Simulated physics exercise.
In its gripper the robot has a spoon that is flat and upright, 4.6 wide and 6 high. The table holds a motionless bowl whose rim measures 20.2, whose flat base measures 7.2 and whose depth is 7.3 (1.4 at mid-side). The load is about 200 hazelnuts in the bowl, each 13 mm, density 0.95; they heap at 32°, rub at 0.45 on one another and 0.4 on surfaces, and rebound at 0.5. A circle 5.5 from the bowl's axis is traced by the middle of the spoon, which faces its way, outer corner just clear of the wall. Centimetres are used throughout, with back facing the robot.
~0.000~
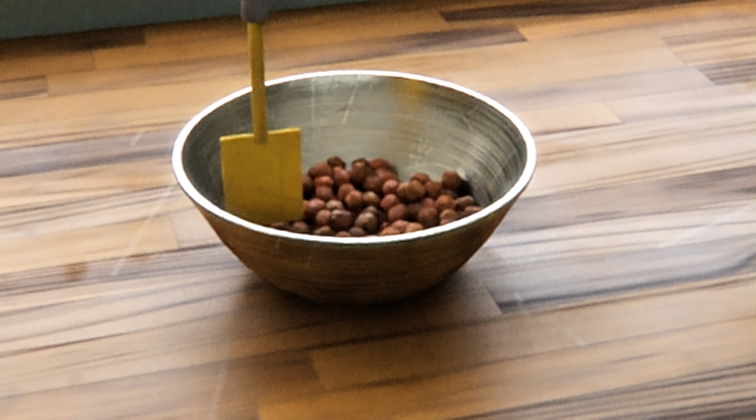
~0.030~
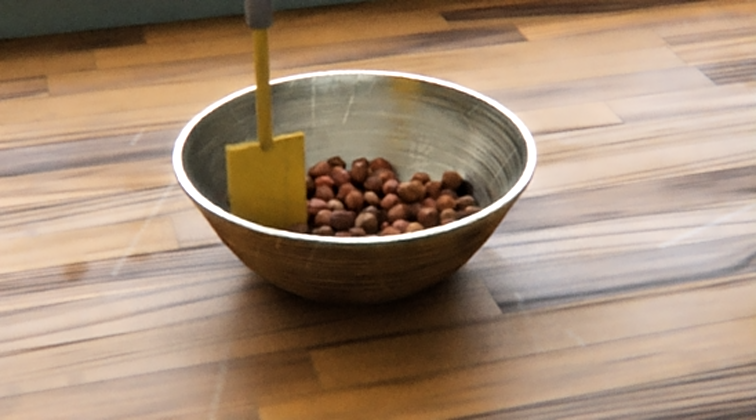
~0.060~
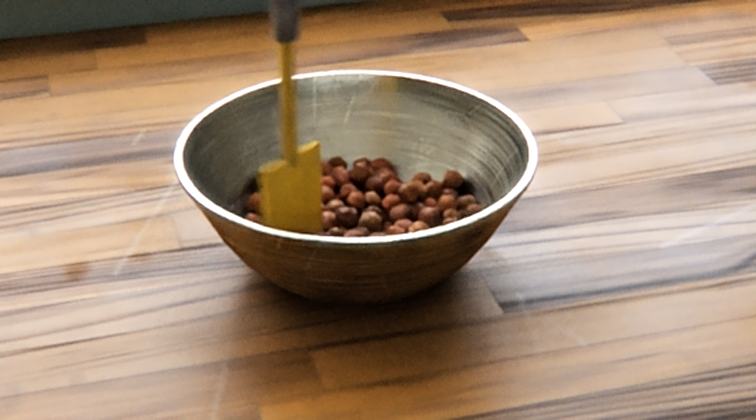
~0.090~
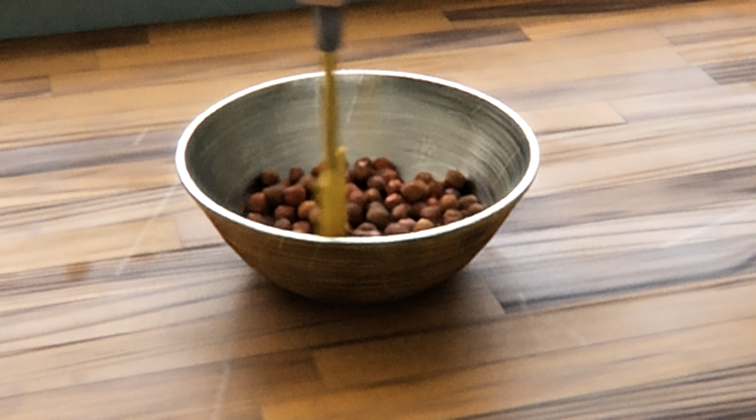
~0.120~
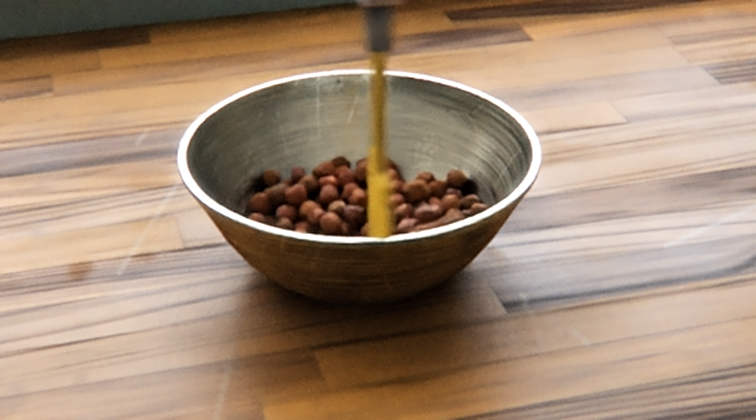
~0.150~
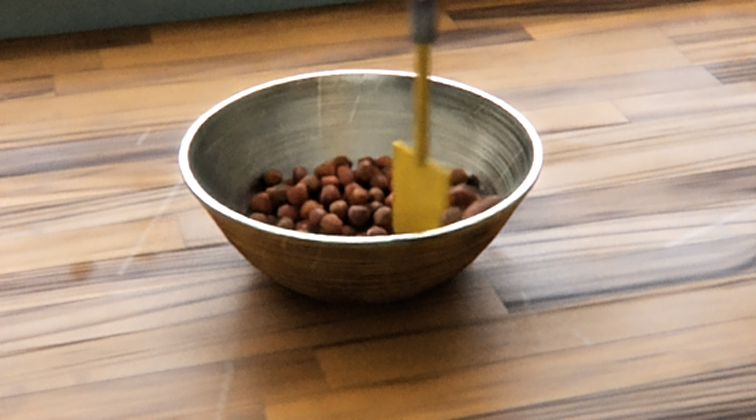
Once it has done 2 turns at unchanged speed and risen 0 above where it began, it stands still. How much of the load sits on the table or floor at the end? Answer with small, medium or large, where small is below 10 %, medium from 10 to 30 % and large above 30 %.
It is medium.
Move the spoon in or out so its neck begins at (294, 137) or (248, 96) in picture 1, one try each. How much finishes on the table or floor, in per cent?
First try about 10 per cent, second try about 0 per cent.
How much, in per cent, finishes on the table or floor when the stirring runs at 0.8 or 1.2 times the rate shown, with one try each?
First try close to 10, second close to 25, in per cent.
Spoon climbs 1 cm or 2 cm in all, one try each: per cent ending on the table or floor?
First try about 10 per cent, second about 5 per cent.
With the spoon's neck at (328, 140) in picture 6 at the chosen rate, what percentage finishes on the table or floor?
Around 0 in a hundred.
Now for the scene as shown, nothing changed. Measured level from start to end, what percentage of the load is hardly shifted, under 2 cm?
Around 30 in a hundred, roughly.
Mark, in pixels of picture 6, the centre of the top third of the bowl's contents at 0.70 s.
(393, 175).
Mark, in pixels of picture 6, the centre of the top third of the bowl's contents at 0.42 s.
Centre of upper third: Approx. (260, 203) px.
After 0.42 s, 348° round, highest piece 10 above the table; 188 in the bowl, 6 on the table or floor, 10 in flight or on the tool.
After 0.70 s, 225° round, highest piece 8 above the table; 173 in the bowl, 28 on the table or floor, 3 in flight or on the tool.
After 1.03 s, 0° round, highest piece 5 above the table; 167 in the bowl, 37 on the table or floor.
After 1.73 s, 0° round, highest piece 5 above the table; 167 in the bowl, 37 on the table or floor.
In the end, 167 in the bowl, 37 on the table or floor. That is 18 % on the table or floor.
